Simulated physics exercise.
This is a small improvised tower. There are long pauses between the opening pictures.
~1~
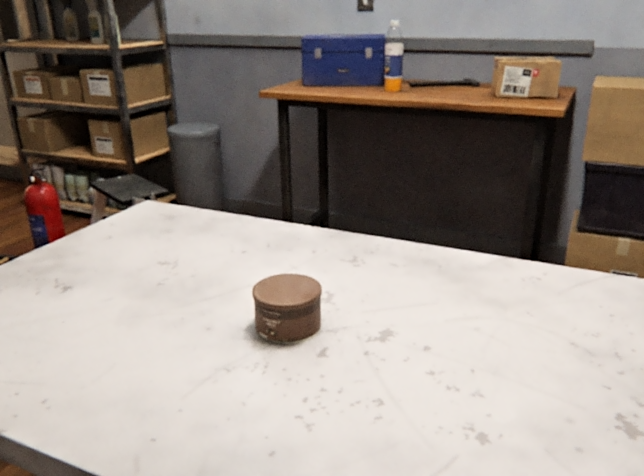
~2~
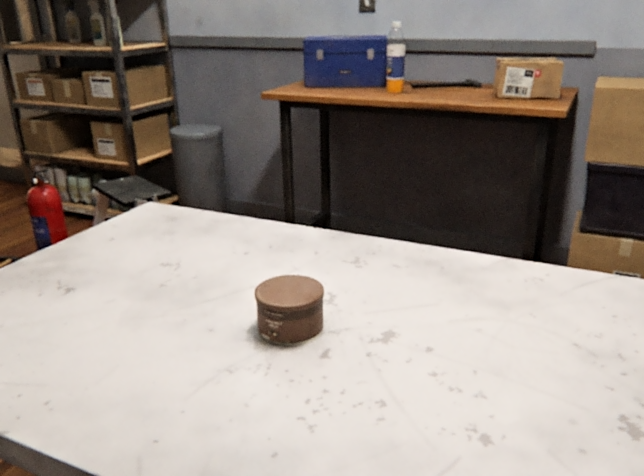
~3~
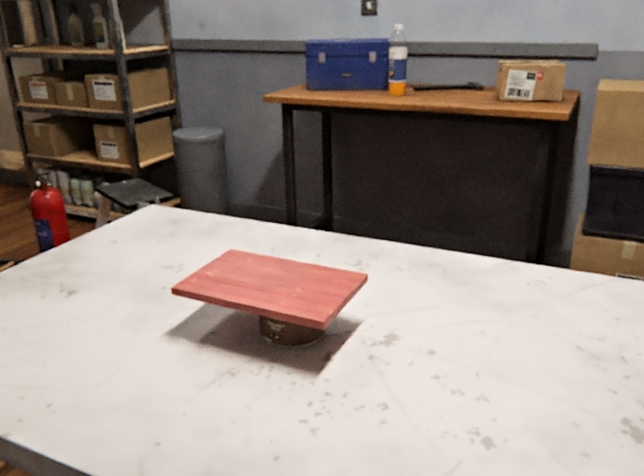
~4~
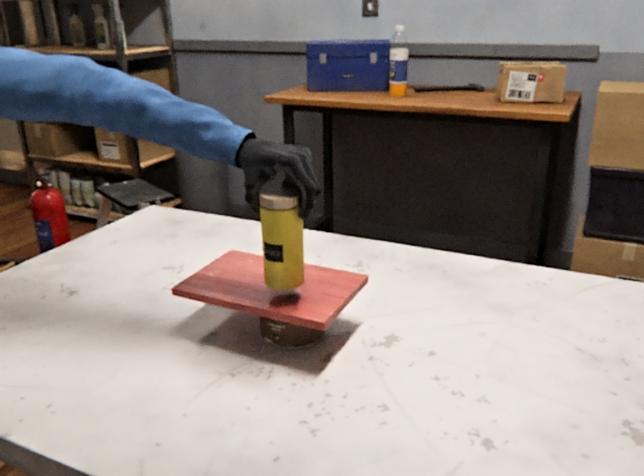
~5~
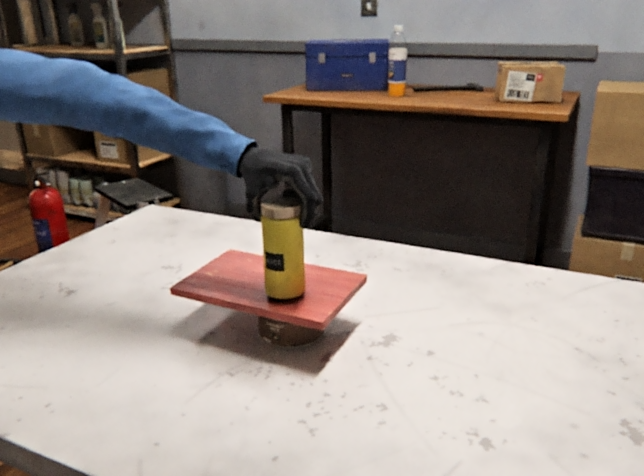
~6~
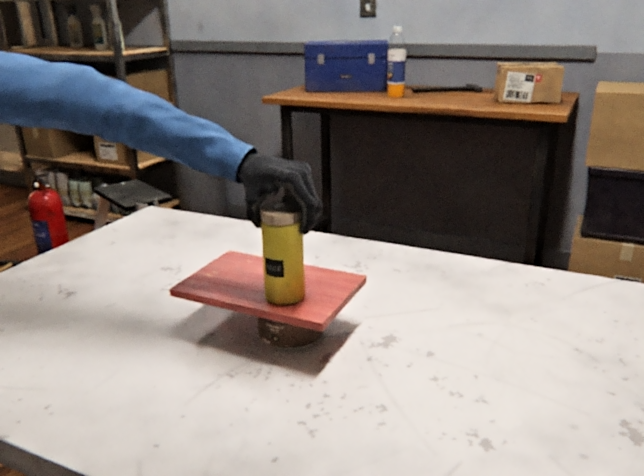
A red board appears on top of a small round brown container that sits alone on a white tabletop at first. A gloved hand in a blue sleeve, reaching from the left, then lowers a yellow jar onto the board and keeps its grip on the lid.
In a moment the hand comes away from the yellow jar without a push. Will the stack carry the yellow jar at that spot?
Here the stack stays up.
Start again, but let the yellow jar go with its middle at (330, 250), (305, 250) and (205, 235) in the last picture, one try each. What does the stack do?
In the first case it holds; in the second case it holds; in the third case it comes apart.
Then, 0.80 s past the last view, nothing moves.
Then, 1.70 s past the last view, yellow jar resting near (283, 254).
Finally, all 3 still in place. Final places as the last picture's camera would see them, yellow jar near (283, 254). The stack keeps its balance.
